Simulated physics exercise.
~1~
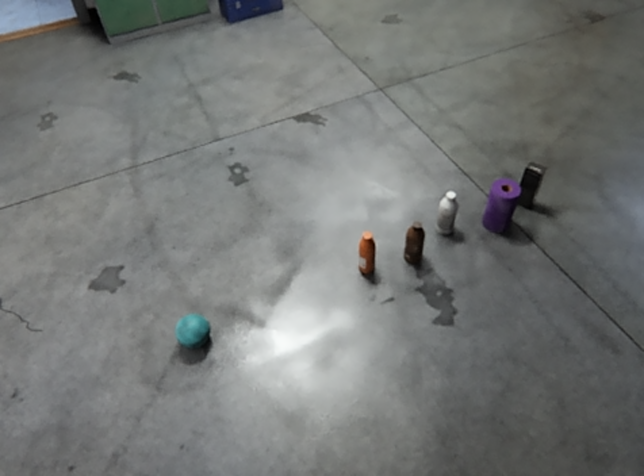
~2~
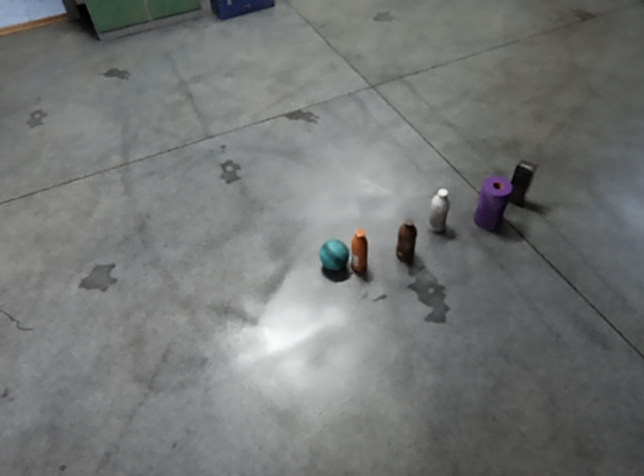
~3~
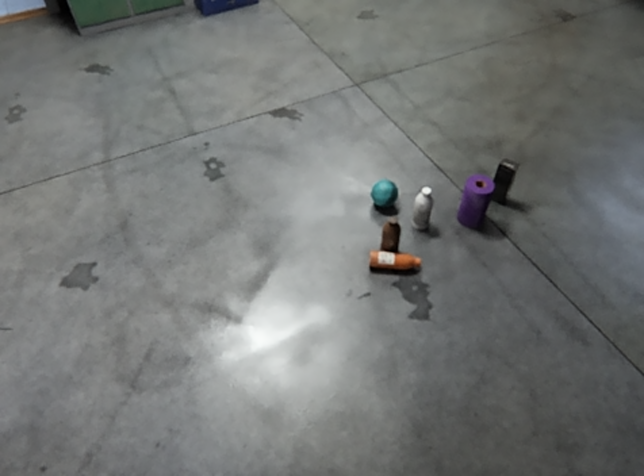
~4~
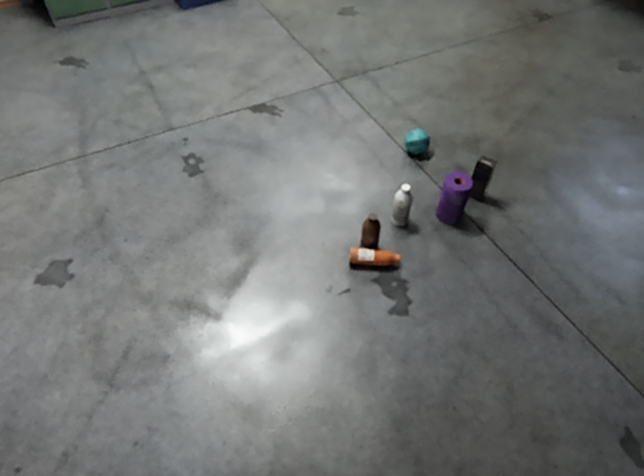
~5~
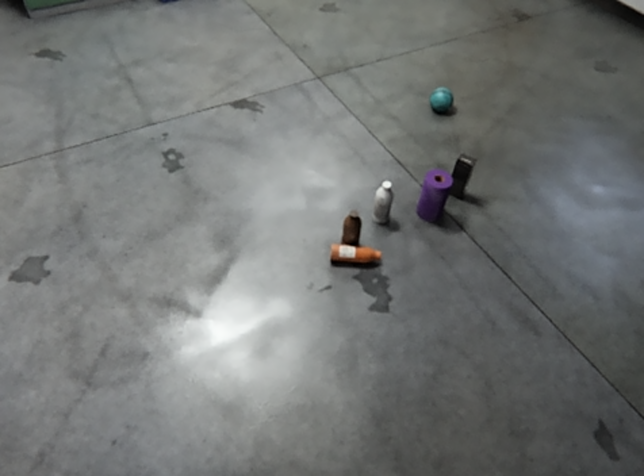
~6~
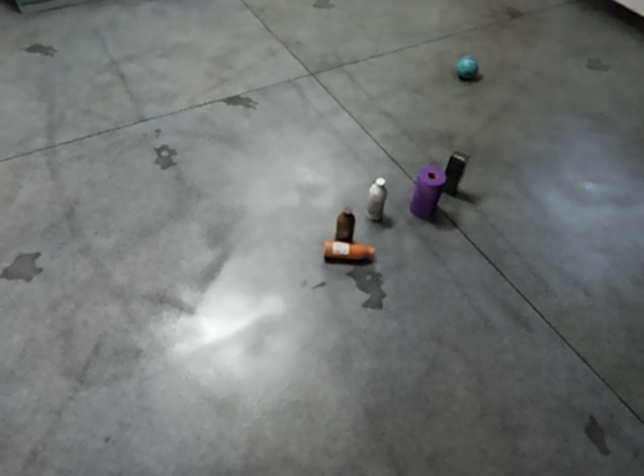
A turquoise ball rolls across a grey concrete floor, seen from above at an angle, towards a slanting row of five upright things. From left to right stand an orange bottle, a brown bottle, a white bottle, a purple roll and a black carton. The ball travels right and away from the viewer and reaches the orange bottle, which topples onto its side in front of the brown one. The ball passes behind the rest of the row and keeps rolling into the distance as the view shifts slightly right. At the end the orange bottle lies on the floor, the other four still stand, and the ball is far off at the upper right.
